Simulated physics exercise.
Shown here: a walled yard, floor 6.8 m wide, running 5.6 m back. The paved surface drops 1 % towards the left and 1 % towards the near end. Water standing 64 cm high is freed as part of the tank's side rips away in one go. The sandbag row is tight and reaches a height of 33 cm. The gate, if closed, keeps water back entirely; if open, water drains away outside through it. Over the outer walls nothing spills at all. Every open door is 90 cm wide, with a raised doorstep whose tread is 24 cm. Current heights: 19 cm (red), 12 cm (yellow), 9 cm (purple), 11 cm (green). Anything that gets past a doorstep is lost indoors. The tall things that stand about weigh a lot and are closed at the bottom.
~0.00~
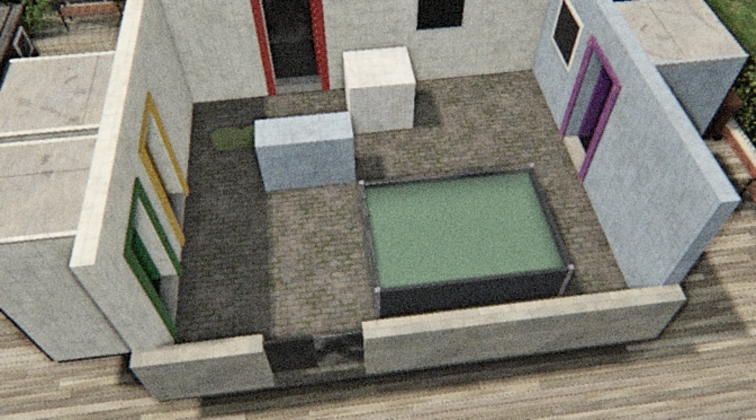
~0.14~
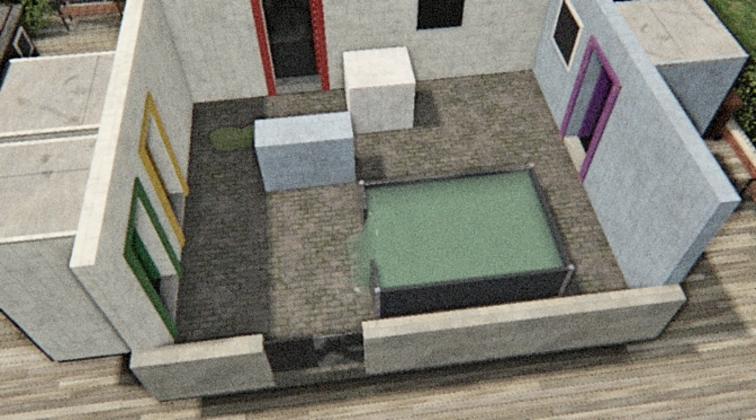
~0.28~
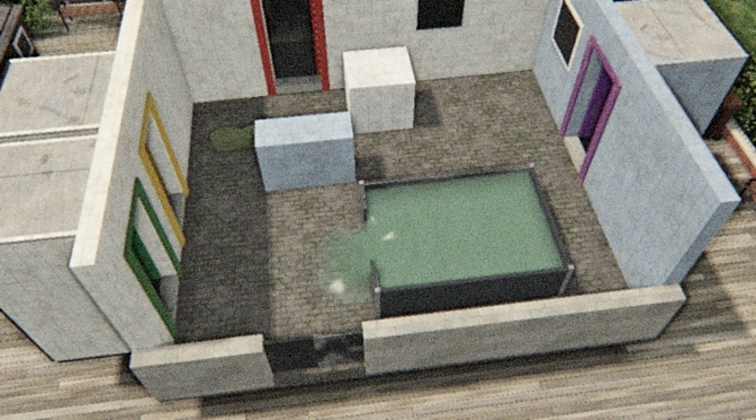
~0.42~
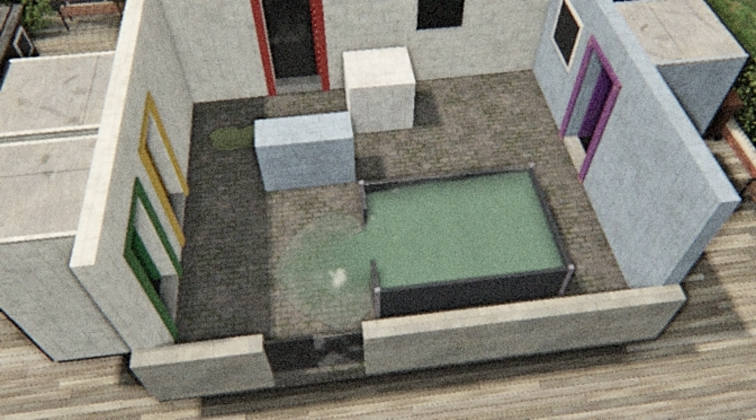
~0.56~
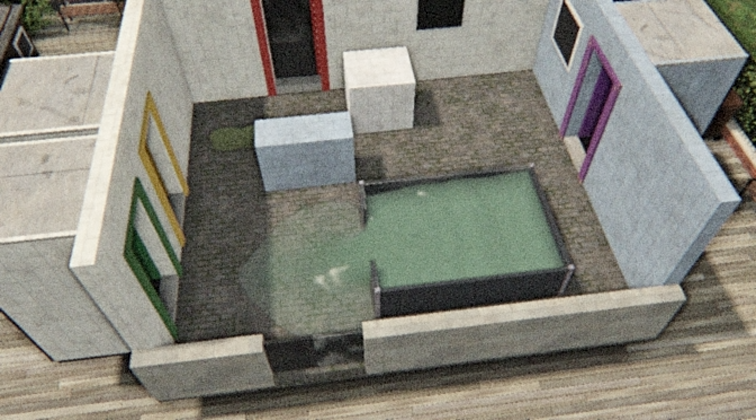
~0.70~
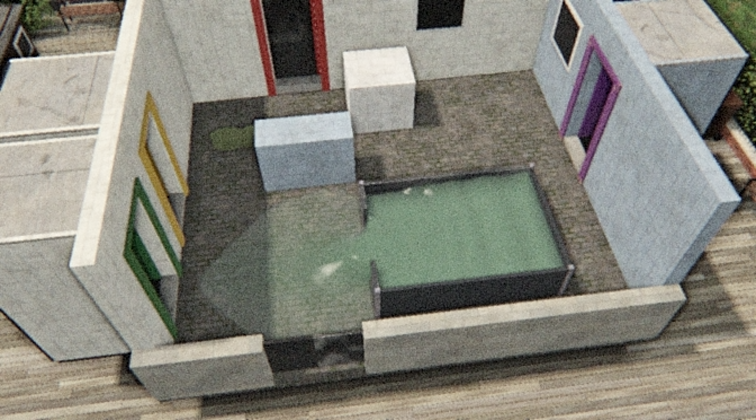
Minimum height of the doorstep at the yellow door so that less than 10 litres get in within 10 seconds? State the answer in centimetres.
Roughly 21 cm.
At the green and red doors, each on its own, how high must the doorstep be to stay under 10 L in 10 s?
You'd want some 30 cm at green and some 7.0 cm at red.
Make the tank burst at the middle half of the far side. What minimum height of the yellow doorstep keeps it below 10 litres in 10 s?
The answer is some 7.0 cm.
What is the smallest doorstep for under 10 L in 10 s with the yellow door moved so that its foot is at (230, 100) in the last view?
Close to 14.5 cm at the least.
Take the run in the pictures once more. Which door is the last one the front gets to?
The purple one.
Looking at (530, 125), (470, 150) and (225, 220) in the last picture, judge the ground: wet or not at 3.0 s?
In the order asked: Untouched, untouched, soaked.
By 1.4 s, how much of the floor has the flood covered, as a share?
About 30 per cent.
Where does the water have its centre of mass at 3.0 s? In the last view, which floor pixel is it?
(367, 255).
After 1.4 s water covers 30 % of the floor, deepest (42 cm) near (172, 375); 19 cm at the yellow door, 0 litres in over its 12 cm doorstep.
After 3.0 s water covers 40 % of the floor, deepest (33 cm) near (173, 363); 24 cm at the yellow door, 62 litres in over its 12 cm doorstep.
After 10.0 s water covers 95 % of the floor, deepest (18 cm) near (172, 375); 13 cm at the yellow door, 139 litres in over its 12 cm doorstep.
At the yellow door as built, the water arrived by 1.2 s and peaked near 25 cm at 2.6 s.
With a doorstep of 18.5 cm, 27 litres would have come in within the 10 s; with 25 cm, 1 litre. So under 10 litres takes about 21 cm.
